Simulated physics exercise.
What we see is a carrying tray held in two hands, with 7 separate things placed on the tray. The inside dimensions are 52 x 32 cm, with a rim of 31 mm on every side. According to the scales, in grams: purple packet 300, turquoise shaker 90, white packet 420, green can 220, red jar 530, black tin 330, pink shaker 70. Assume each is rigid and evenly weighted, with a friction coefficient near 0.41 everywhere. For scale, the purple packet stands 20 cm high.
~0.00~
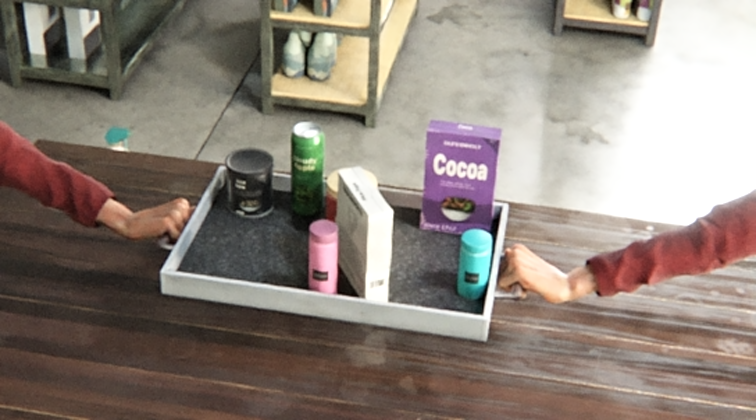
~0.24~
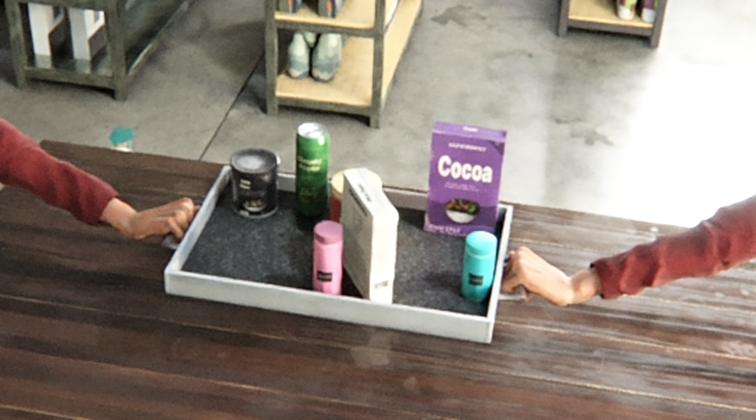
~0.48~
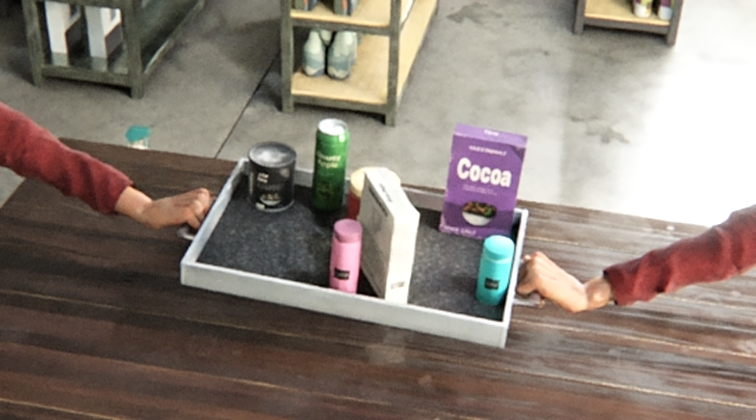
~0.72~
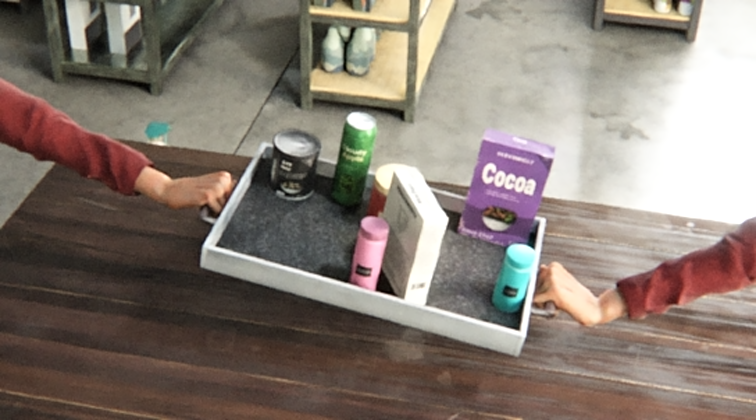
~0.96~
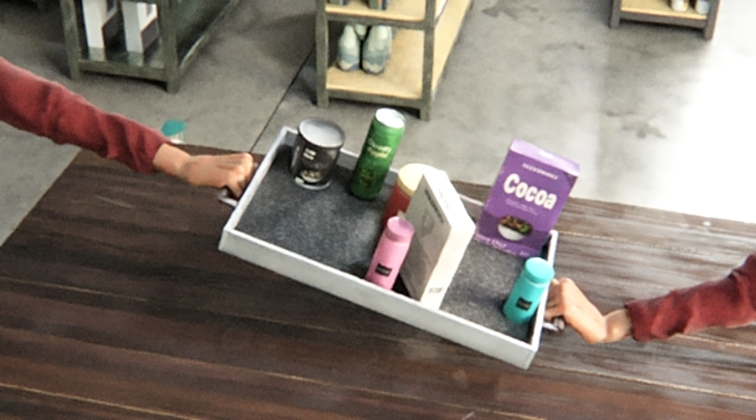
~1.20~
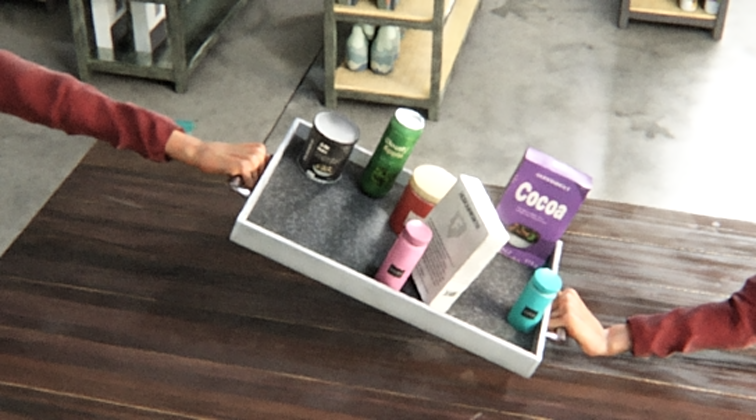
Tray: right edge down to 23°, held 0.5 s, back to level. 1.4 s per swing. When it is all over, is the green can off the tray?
The tray still has it.
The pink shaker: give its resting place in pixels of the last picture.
Its centre ends close to (492, 278) in the last view.
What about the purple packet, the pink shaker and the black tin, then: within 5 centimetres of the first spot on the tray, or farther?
Here is how it goes: The purple packet remains near its start; next, the pink shaker moves off; last, the black tin moves off.
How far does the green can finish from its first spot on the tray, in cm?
15 cm.
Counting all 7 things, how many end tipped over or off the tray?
4 of them.
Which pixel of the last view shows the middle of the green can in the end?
Near (445, 197).
After 1.50 s, tilt 23°, right edge down; green can 37° off its base near (423, 165); white packet on its side; pink shaker 49° off its base.
After 1.70 s, tilt 23°, right edge down; green can on its side near (449, 207); white packet on its side; pink shaker on its side.
In the end (3.9 s), toppled on the tray, turquoise shaker, white packet, green can and pink shaker; not toppled but over 5 cm from the start, red jar and black tin; the last one under 5 cm from the start. In the last view, green can near (445, 197).
